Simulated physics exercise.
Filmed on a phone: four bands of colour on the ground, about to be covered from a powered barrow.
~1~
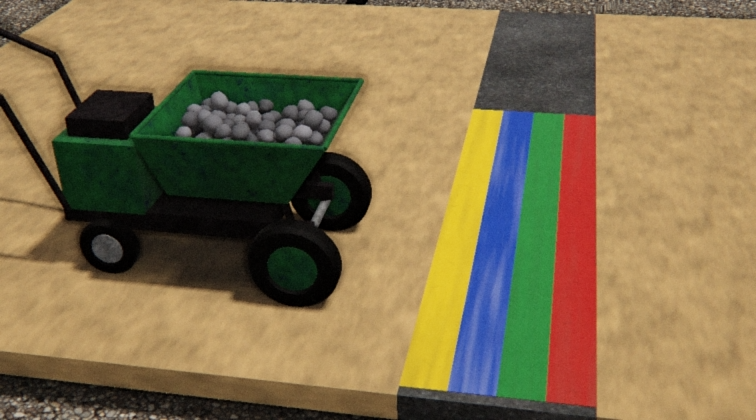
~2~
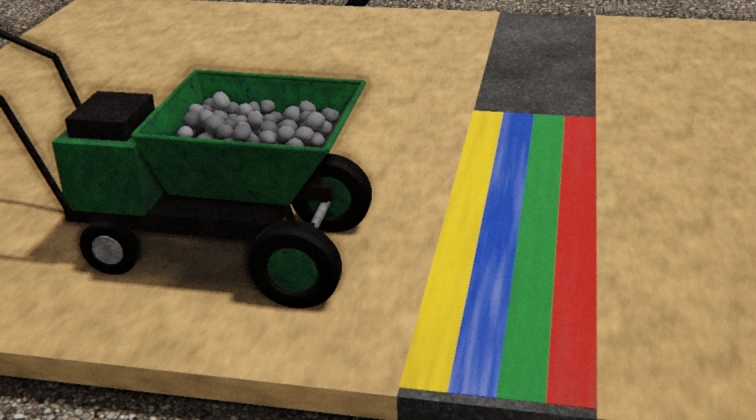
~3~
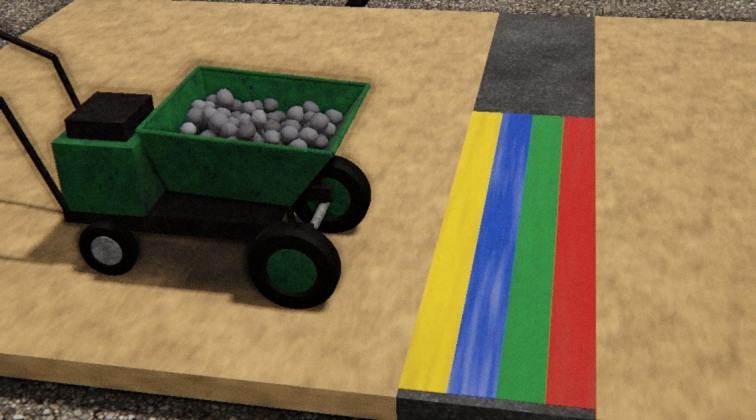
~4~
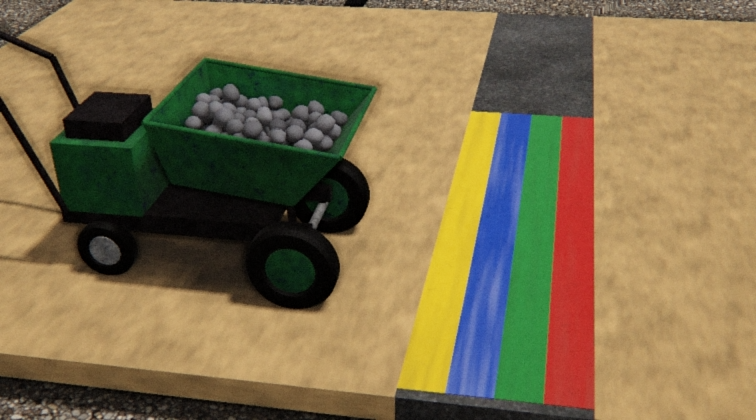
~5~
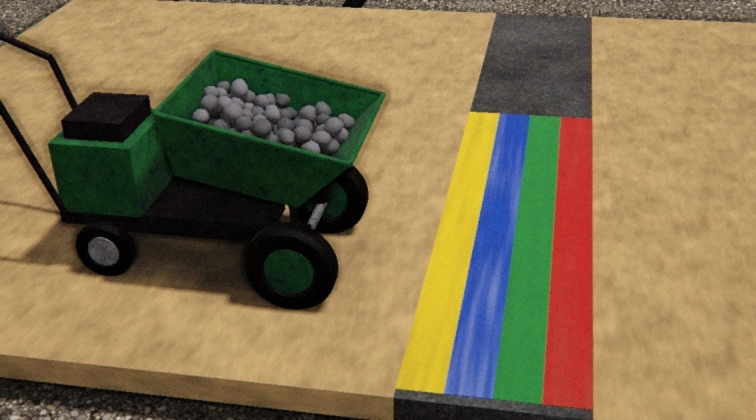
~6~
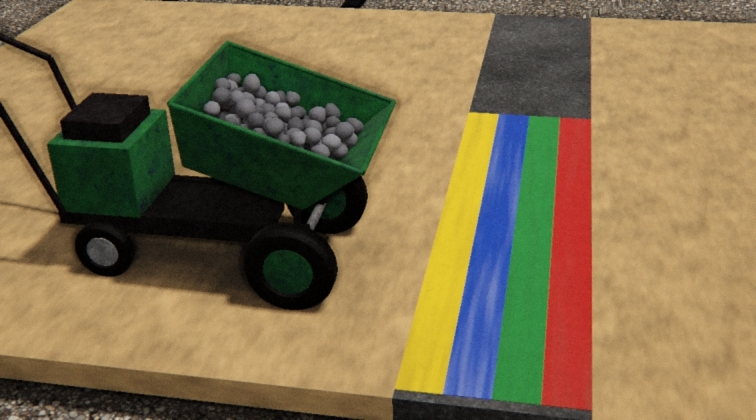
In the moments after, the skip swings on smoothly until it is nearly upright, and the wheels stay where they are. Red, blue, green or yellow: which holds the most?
Most lies over the blue band.
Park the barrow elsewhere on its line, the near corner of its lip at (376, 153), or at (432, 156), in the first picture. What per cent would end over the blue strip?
In turn 20 and 0 in a hundred.
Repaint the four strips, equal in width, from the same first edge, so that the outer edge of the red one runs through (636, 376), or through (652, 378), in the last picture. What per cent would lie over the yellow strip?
Near 30 % and 30 %.
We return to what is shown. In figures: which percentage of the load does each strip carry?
About: Yellow strip 20, blue strip 30, green strip 20, red strip 5 per cent.
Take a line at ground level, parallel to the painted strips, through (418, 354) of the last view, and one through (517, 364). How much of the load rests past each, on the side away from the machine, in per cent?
About 80 and 20 per cent.
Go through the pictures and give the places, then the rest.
The first frame shows lip of the skip at (324, 149), level; top of the load at (241, 129), round cobbles; yellow strip at (433, 347); blue strip at (479, 351); green strip at (525, 356); red strip at (573, 361).
The second frame shows lip of the skip at (327, 151), level; top of the load at (243, 129).
The third frame shows lip of the skip at (332, 154), tipped barely; top of the load at (232, 125).
The fourth frame shows lip of the skip at (340, 158), tipped a little; top of the load at (221, 123).
The fifth frame shows lip of the skip at (350, 165), tipped a little; top of the load at (228, 118).
The sixth frame shows lip of the skip at (362, 173), tipped clearly; top of the load at (239, 113); yellow strip at (428, 350); blue strip at (474, 354); green strip at (521, 359); red strip at (568, 364).
Soon, skip tipped steeply; all in the skip.
A while on, skip tipped right over; most in the skip; a small part over the yellow strip; a small part over the blue strip; a stray few over the green strip.
Towards the end, skip tipped right over; about a quarter in the skip; about a quarter over the yellow strip; about a third over the blue strip; about a quarter over the green strip; a small part over the red strip; a stray few off the paint.
Finally, skip tipped right over; about a quarter in the skip; about a quarter over the yellow strip; about a third over the blue strip; about a quarter over the green strip; a small part over the red strip; a stray few off the paint.
